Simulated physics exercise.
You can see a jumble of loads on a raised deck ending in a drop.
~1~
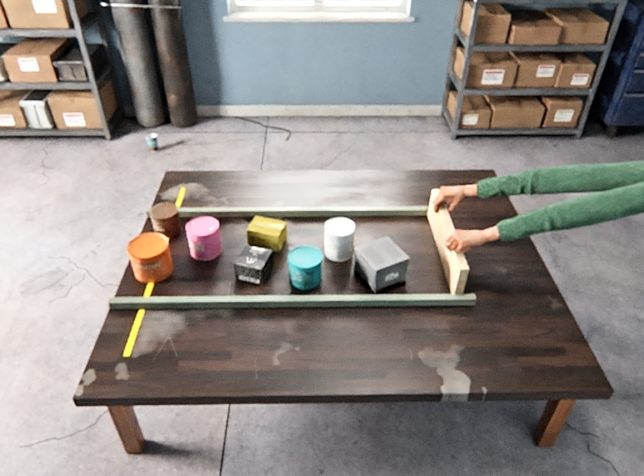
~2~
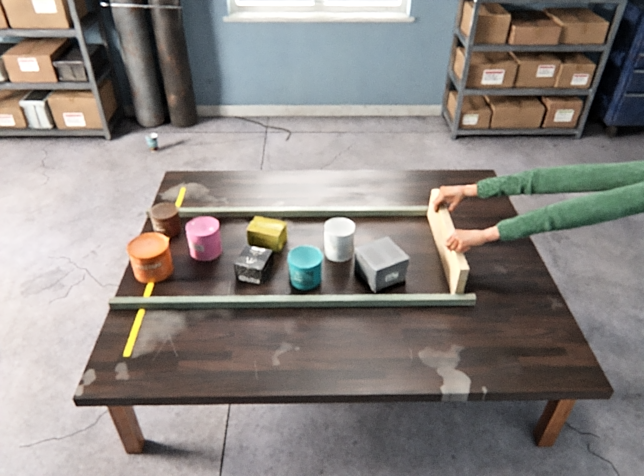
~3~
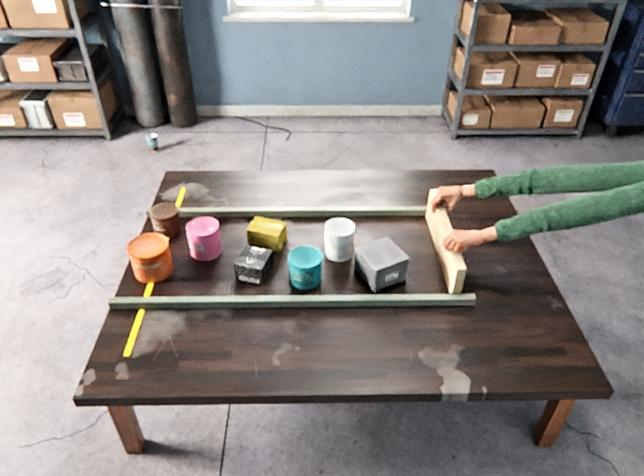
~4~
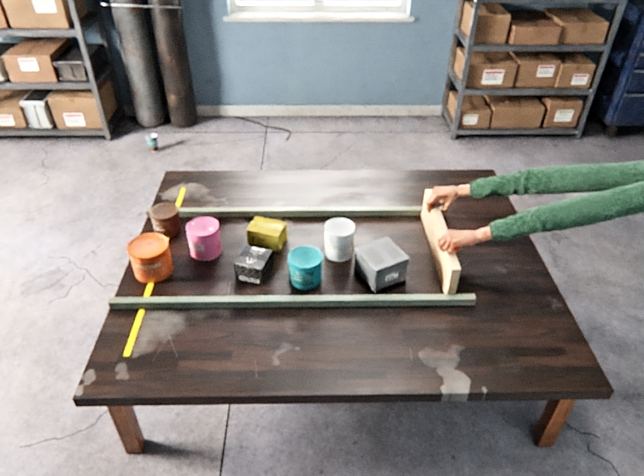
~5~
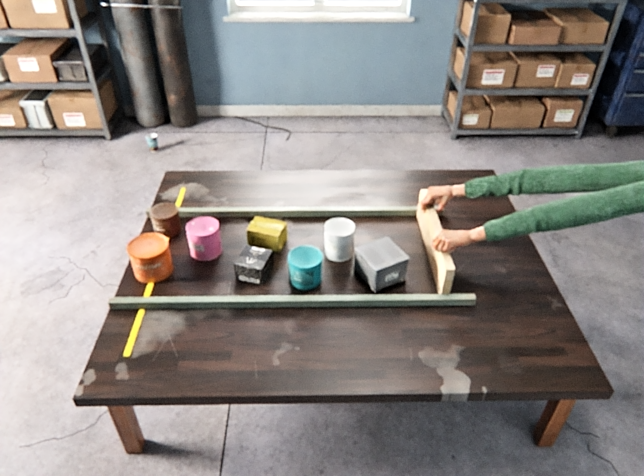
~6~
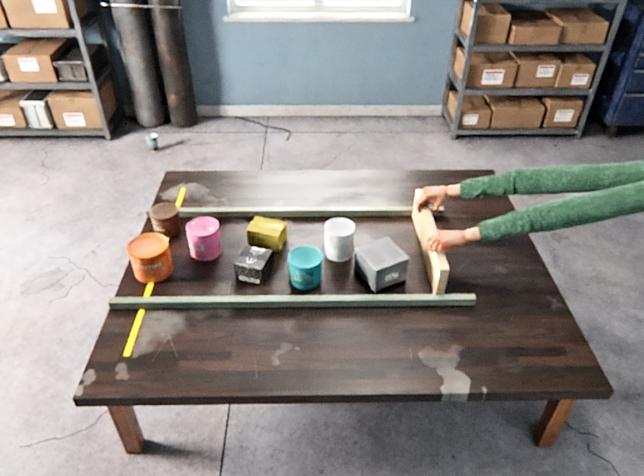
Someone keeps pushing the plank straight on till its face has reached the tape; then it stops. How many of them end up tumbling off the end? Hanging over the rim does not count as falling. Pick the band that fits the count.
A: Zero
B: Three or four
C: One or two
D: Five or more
Option D: Five or more.
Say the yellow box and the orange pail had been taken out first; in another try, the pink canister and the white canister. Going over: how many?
The number fallen is 3, and in the other try 3.
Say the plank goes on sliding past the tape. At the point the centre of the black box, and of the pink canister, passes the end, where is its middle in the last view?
(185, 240) and (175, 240), more or less.
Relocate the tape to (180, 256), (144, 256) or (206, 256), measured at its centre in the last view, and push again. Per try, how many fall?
Respectively, 3, 7 and 1.
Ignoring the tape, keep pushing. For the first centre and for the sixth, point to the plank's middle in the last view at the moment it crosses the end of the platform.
I'd put it close to (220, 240) and later close to (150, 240).
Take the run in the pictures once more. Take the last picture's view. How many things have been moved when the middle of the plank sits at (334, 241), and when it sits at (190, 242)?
The counts are 4 and 8.
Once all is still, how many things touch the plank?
3 touch it.
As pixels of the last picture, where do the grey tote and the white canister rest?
Near (132, 264) and (145, 239).
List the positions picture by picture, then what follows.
The first frame shows orange pail (151, 258); brown pail (166, 221); pink canister (204, 238); plank (446, 240); tape (160, 256).
The second frame shows brown pail (166, 221); turquoise pail (306, 268).
The third frame shows pink canister (205, 239); yellow box (267, 234).
The fourth frame shows orange pail (151, 258); white canister (339, 240).
The fifth frame shows brown pail (166, 221); grey tote (381, 264).
The sixth frame shows orange pail (151, 258); brown pail (166, 221); pink canister (205, 239); plank (429, 240); tape (160, 256).
Soon after, none off yet; orange pail at rest near (151, 258); brown pail at rest near (166, 221); pink canister at rest near (205, 239).
By the end, the number that fall off is five or more; fallen, turquoise pail, black box, pink canister, brown pail and orange pail.
